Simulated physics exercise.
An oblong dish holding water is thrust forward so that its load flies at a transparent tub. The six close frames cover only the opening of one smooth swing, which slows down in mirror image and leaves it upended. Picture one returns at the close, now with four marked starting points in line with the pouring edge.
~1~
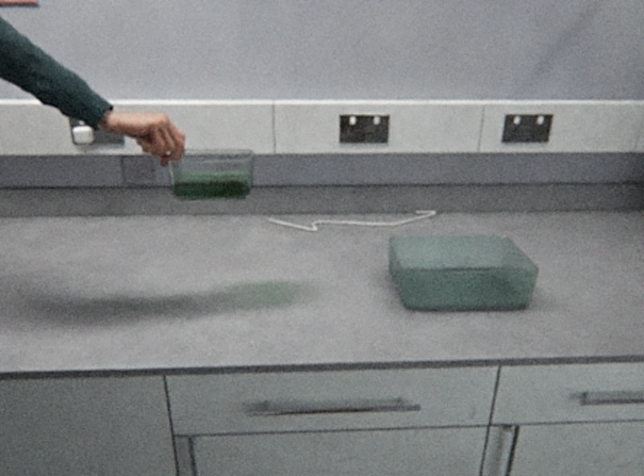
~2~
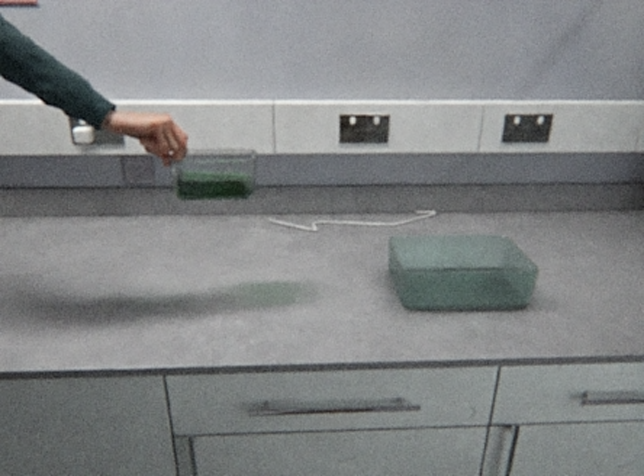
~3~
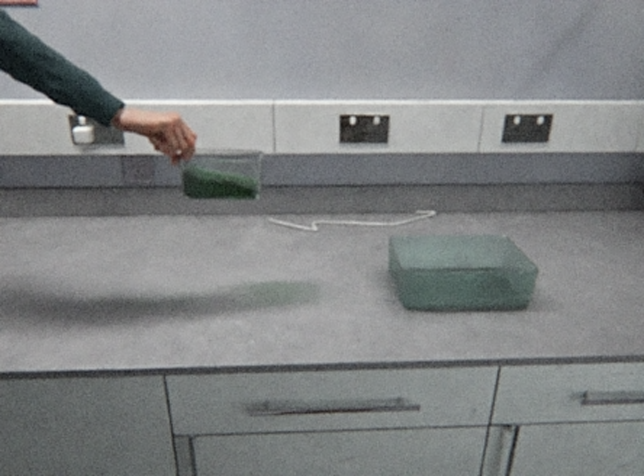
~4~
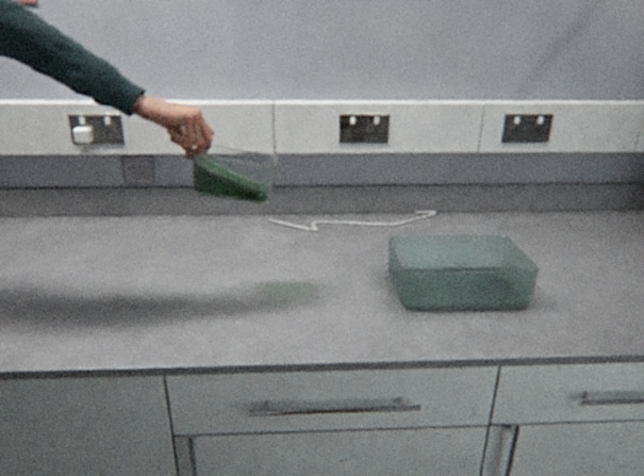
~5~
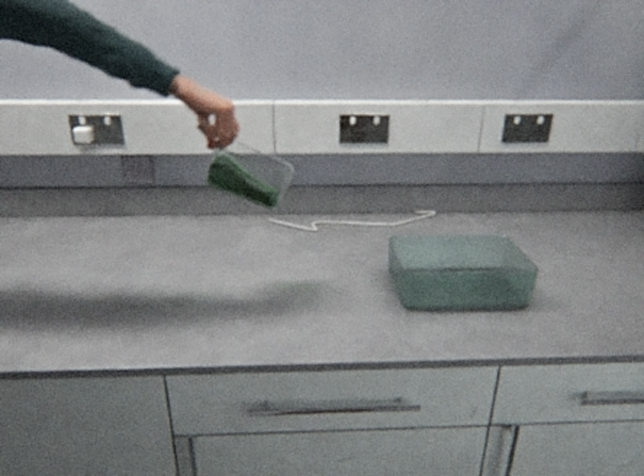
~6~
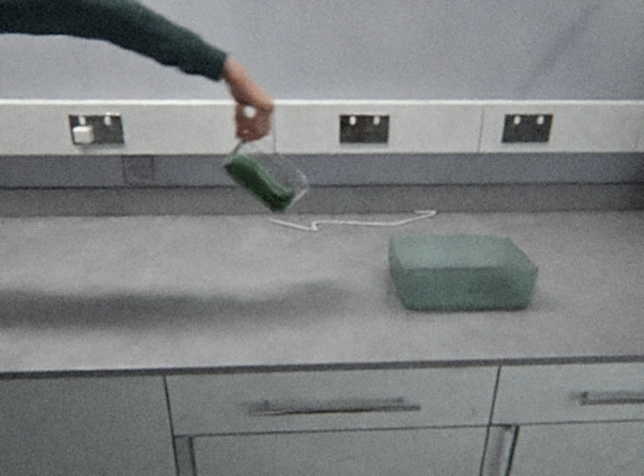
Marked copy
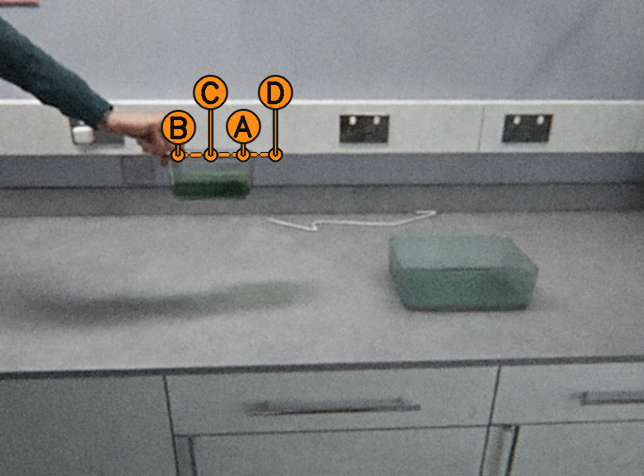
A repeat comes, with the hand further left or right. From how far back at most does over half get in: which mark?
Dot D just does it.
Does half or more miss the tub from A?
Yes.
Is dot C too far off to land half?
Yes, that goes wrong.
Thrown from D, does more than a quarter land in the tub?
Yes.
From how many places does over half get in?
One of the four.
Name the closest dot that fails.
The answer is A.
On the marked copy, A at (243, 154); B at (178, 155); C at (210, 154); D at (275, 154).
If A is chosen, about 22 % lands in the tub, 73 % falls short and 5 % goes beside or beyond.
If B is chosen, about 0 % lands in the tub, 100 % falls short.
If C is chosen, about 0 % lands in the tub, 97 % falls short and 3 % goes beside or beyond.
If D is chosen, about 68 % lands in the tub, 19 % falls short and 13 % goes beside or beyond.
